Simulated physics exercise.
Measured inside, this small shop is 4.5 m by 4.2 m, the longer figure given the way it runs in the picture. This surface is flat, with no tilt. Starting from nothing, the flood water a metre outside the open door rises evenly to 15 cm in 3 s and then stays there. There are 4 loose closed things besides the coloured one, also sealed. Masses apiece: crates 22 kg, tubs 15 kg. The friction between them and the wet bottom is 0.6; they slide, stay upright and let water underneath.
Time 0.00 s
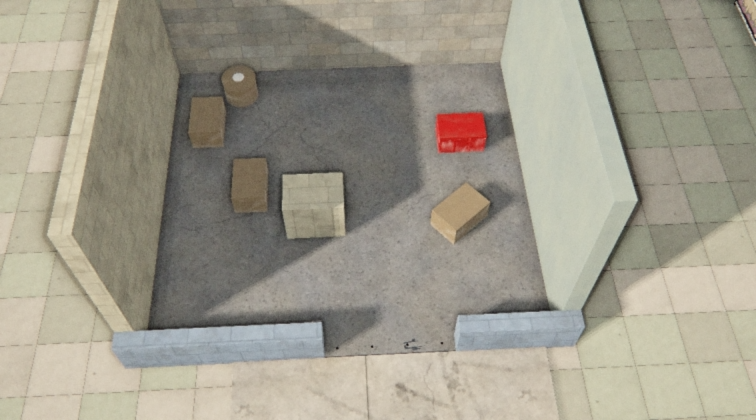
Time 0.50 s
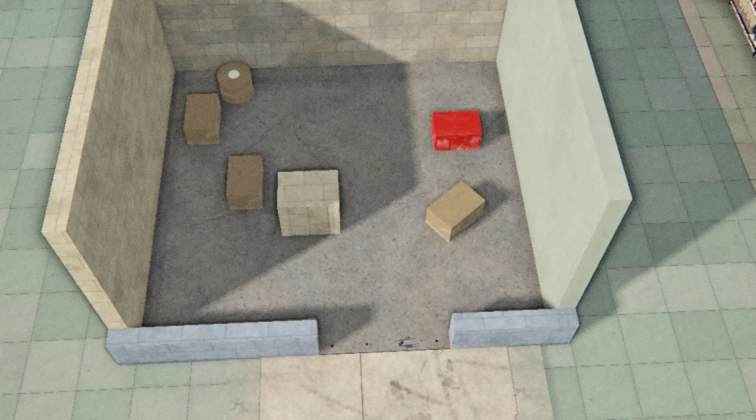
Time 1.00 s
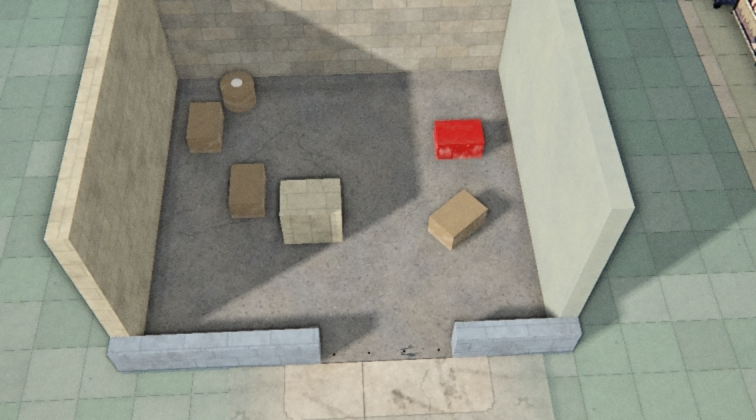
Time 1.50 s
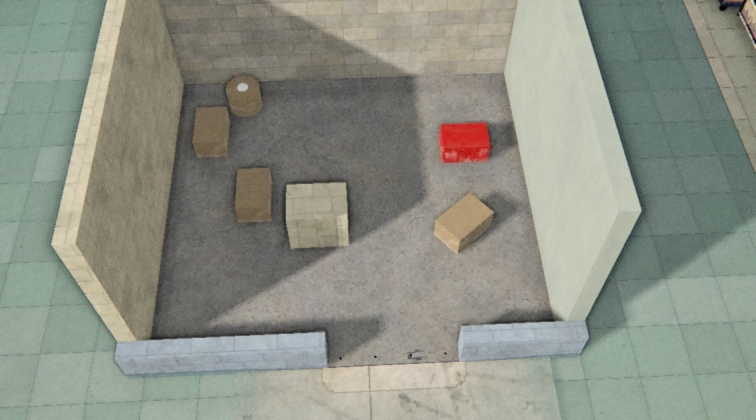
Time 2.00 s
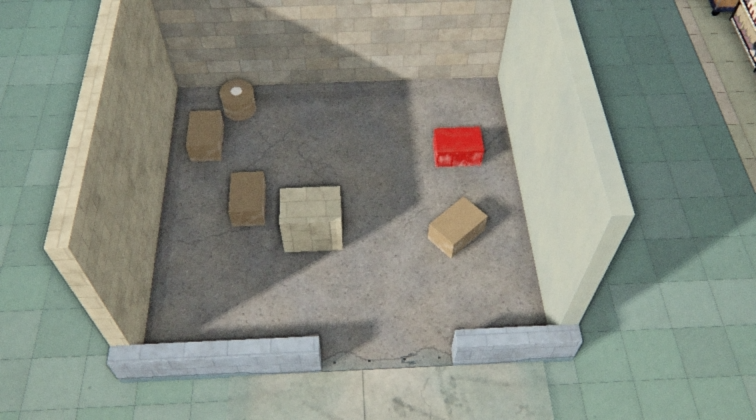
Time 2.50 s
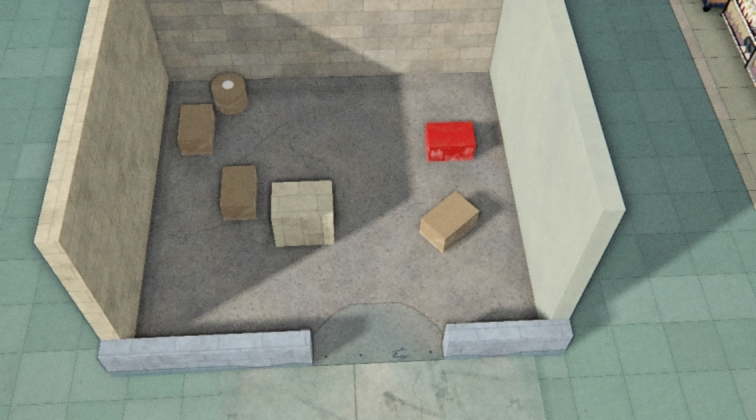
A red crate sat still among some brown boxes, a pale block and a round container in a small roofless room, and then a shallow patch of water appeared at the front doorway.
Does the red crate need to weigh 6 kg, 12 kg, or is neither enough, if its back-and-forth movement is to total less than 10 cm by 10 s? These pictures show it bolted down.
It will take the heavier choice to stop it.
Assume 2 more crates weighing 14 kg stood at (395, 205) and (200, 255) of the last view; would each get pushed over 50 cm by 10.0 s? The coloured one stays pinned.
Beyond, below.
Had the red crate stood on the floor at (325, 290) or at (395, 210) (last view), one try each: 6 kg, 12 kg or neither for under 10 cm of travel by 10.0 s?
One by one: Neither mass suffices; neither mass suffices.
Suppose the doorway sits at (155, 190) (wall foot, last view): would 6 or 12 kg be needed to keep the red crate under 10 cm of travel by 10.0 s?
In that setup just the second mass works.
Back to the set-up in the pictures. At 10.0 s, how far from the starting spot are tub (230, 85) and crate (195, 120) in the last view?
Shifts: 0 cm / 0 cm.
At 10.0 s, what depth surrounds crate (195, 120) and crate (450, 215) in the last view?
I'd put it at 5 cm and 5 cm respectively.
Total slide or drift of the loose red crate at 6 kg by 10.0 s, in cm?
Roughly 50 cm.
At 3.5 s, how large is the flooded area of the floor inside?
About 2.5 m2.
After 3.5 s the red crate would be 0 cm from its start with 6 kg and 0 cm from its start with 12 kg; 0 cm of water round it then.
After 4.5 s the red crate would be 0 cm from its start with 6 kg and 0 cm from its start with 12 kg; 0 cm of water round it then.
After 7.0 s the red crate would be 0 cm from its start with 6 kg and 0 cm from its start with 12 kg; 3 cm of water round it then.
After 10.0 s the red crate would be 46 cm from its start with 6 kg and 4 cm from its start with 12 kg; 6 cm of water round it then.
